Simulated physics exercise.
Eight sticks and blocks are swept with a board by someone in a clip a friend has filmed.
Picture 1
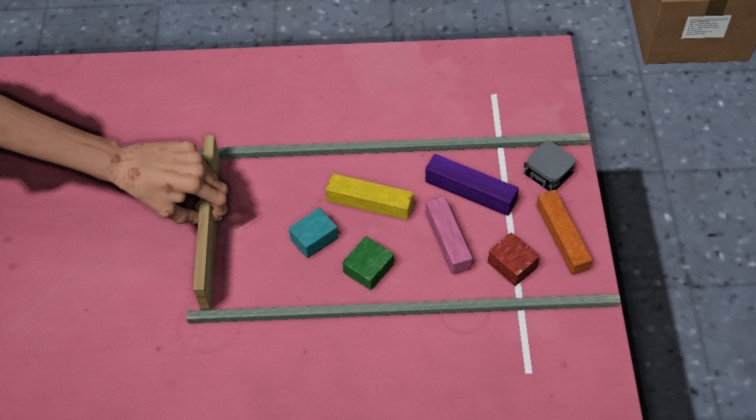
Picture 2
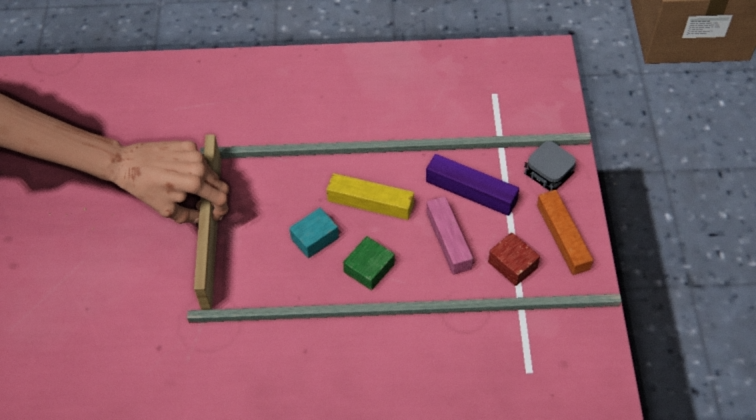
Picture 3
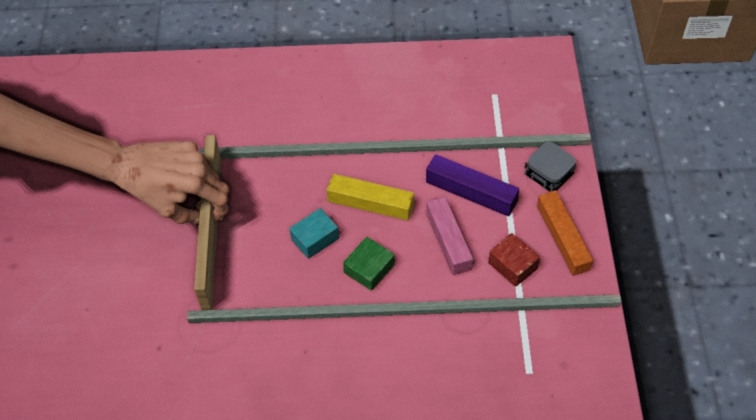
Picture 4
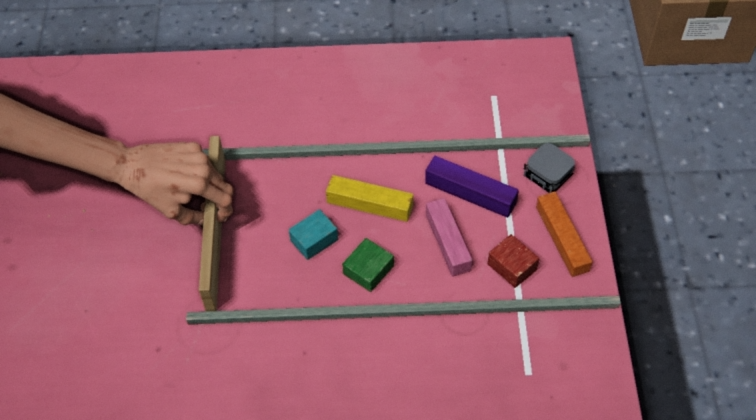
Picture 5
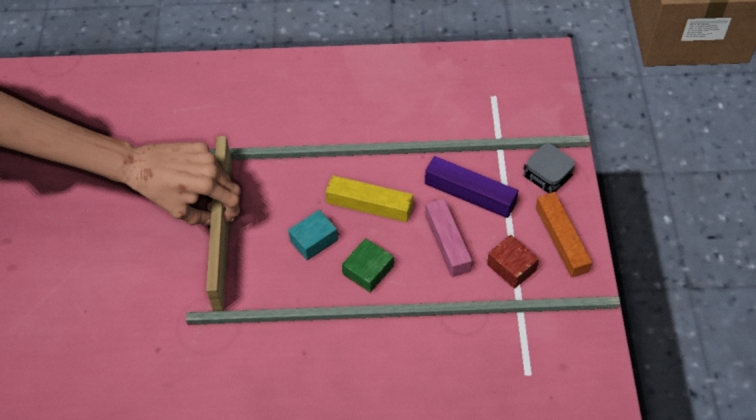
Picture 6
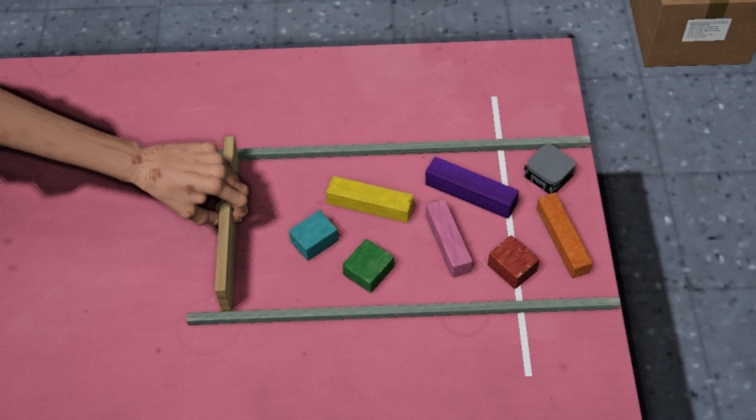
A hand held a wooden board upright between two rails on a pink table, then slid it slightly to the right, while the eight colourful sticks and blocks ahead of it stayed where they were.
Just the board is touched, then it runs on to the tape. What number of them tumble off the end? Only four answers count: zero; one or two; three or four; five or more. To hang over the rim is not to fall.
You'd see one or two pieces leave the end and fall.
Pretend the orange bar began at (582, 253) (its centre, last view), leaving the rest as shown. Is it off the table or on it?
In that case it goes down.
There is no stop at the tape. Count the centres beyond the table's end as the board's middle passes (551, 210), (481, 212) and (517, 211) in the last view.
First 4, then 0, then 1.
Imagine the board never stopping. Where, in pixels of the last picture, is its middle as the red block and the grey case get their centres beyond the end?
The middle is at (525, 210) when it's the red block, and at (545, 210) when it's the grey case.
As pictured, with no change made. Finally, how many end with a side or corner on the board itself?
That makes 4.
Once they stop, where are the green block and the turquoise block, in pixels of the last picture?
The green block comes to rest close to (537, 275), while the turquoise block rests close to (534, 224).
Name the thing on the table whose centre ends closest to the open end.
Going by centres, it is the red block.
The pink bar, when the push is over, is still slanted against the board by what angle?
It comes to around 35 degrees.
Early on, none off yet; orange bar at rest near (564, 235); grey case at rest near (550, 170); red block at rest near (513, 262).
A while later, none off yet; orange bar travelled a little near (583, 233); grey case at rest near (550, 170); red block travelled about its own width near (562, 275).
Finally, the number that fall off is one or two; lost, orange bar.
